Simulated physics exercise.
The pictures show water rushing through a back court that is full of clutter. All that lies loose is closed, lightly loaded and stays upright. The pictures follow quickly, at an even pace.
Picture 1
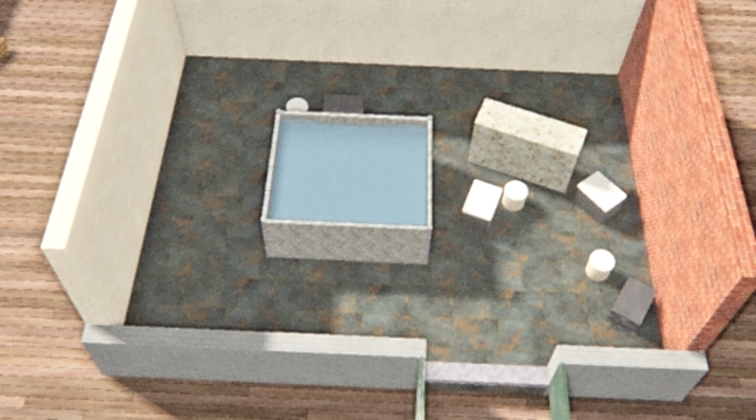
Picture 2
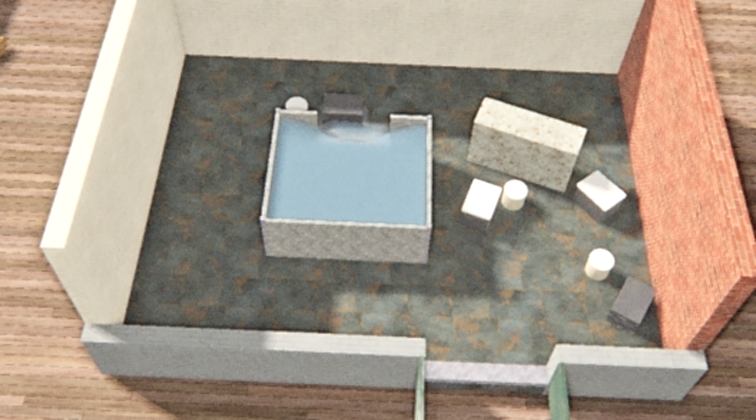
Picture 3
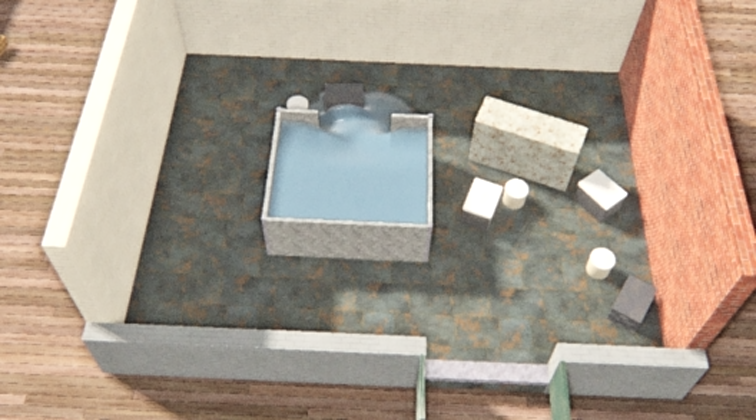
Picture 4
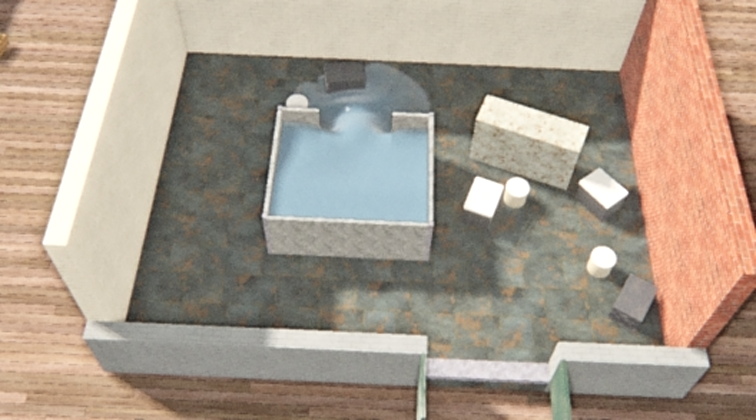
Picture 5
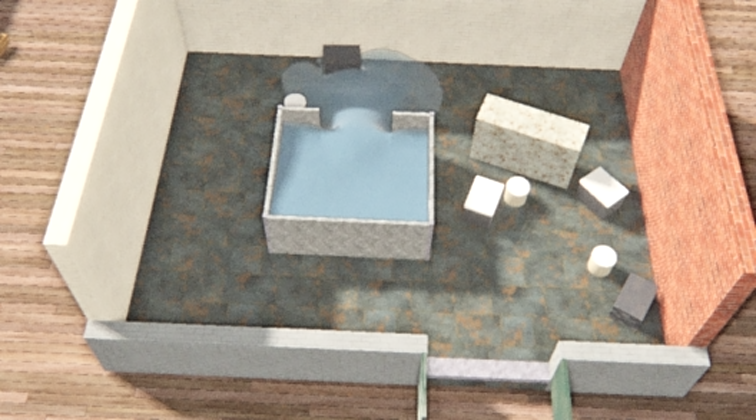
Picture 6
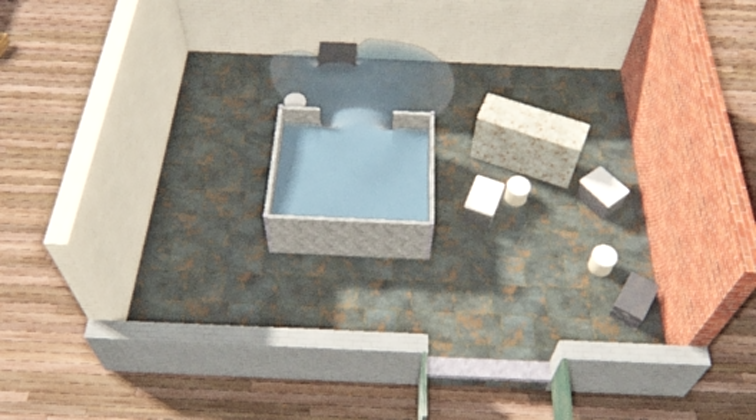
Water pours through a gap in the tank's back wall and pushes a dark block backward.
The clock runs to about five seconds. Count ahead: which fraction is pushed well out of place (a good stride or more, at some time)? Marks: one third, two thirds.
That comes to one to two thirds.
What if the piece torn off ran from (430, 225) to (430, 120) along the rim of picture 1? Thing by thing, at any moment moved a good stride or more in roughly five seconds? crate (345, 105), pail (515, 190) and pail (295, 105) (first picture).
One after the other: No, that far or more, no.
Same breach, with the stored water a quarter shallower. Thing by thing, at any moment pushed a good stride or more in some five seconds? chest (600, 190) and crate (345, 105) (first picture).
In that order: Shifted that much, yes.
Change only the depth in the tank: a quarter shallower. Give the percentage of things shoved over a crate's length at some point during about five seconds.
Near 30 in a hundred.
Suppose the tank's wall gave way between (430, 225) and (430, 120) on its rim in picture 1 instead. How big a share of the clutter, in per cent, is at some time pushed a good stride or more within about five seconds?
I make it 70 per cent.
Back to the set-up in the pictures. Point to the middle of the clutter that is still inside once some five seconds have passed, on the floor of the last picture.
Near (456, 234).
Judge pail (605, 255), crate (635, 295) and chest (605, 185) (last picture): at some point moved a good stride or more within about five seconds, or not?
In turn: That far or more, swept aside, yes.
A moment on, 1 of 7 are well off their spots; 1 afloat.
Next, 1 of 7 are well off their spots; 1 afloat.
Later, 1 of 7 are well off their spots; 1 afloat.
In the end, 4 of 7 are well off their spots, and 4 have been at some point; 0 afloat.
